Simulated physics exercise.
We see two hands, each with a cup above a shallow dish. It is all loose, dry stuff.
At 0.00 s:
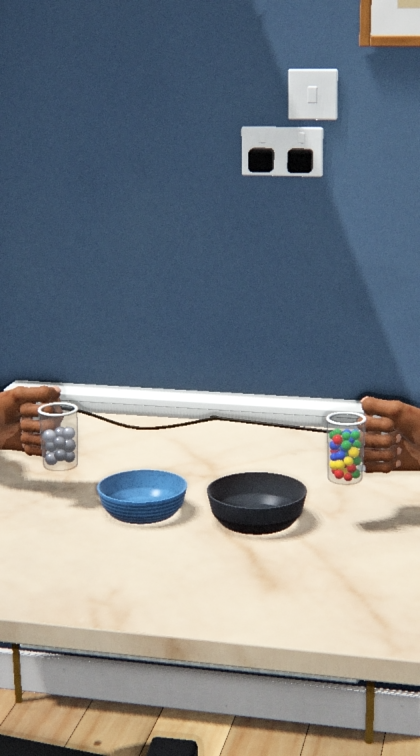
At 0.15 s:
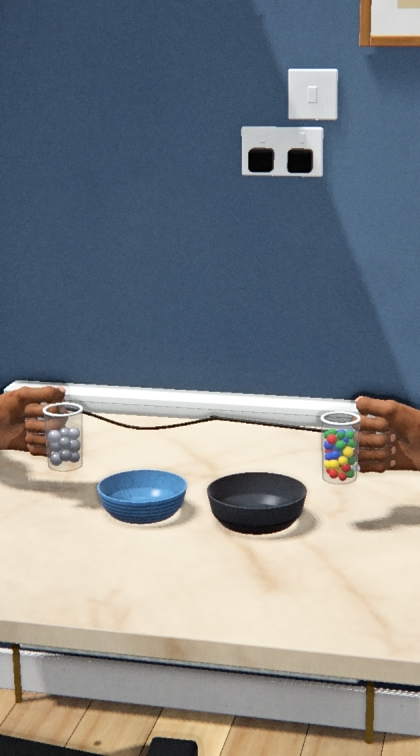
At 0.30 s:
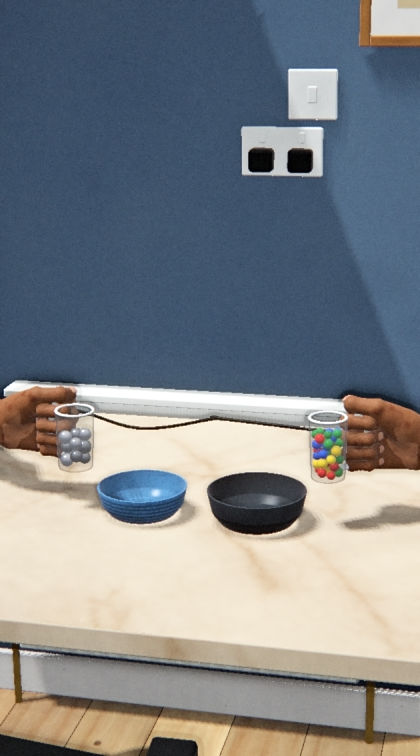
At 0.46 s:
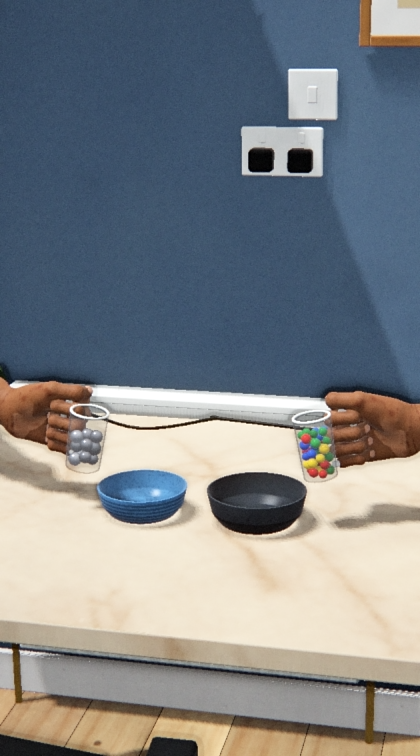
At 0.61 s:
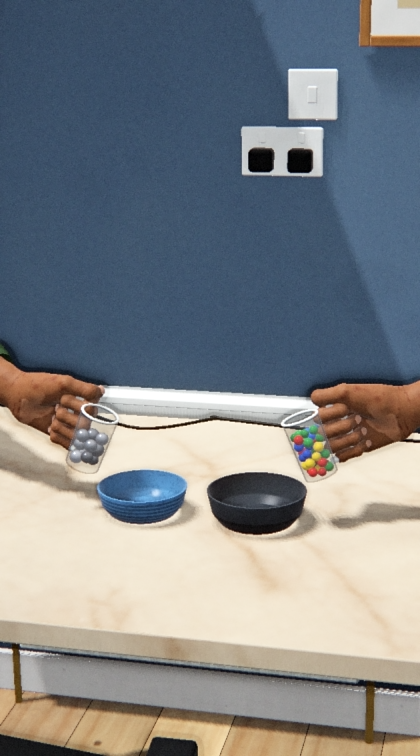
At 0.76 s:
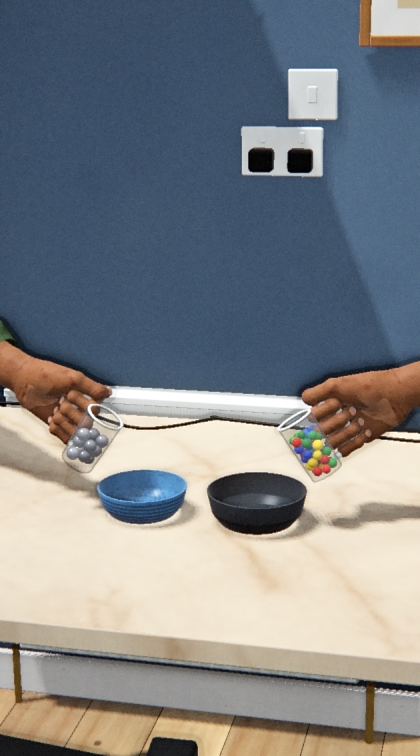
Above a marble surface, two hands move cups of small balls inward and tilt them.
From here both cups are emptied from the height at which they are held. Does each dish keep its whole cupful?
The left dish catches the lot and the right dish catches the lot.
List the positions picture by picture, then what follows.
Left dish near (130, 505), empty; left cup near (59, 437), holding steel balls, just above its dish; right dish near (247, 512), empty; right cup near (346, 449), holding round plastic beads, just above its dish, in the first frame.
Left cup near (64, 438), upright; right cup near (340, 448), upright, in the second frame.
Left cup near (75, 438), upright; right cup near (328, 448), upright, in the third frame.
Left cup near (86, 439), tipped 10°; right cup near (316, 447), tipped 10°, in the fourth frame.
Left cup near (91, 440), tipped 21°; right cup near (311, 446), tipped 21°, in the fifth frame.
Left dish near (130, 505); left cup near (91, 440), tipped 33°; right dish near (247, 512); right cup near (311, 446), tipped 33°, in the sixth frame.
After 1.16 s, left, the whole lot still in the cup; right, the whole lot still in the cup.
After 1.58 s, left, the whole lot still in the cup; right, all but a few still in the cup, only a few in the dish, a little in the air.
After 2.08 s, left, the whole lot in the dish; right, the whole lot in the dish.
In the end (3.1 s), left, the whole lot in the dish, none at all outside the dish; right, the whole lot in the dish, none at all outside the dish.
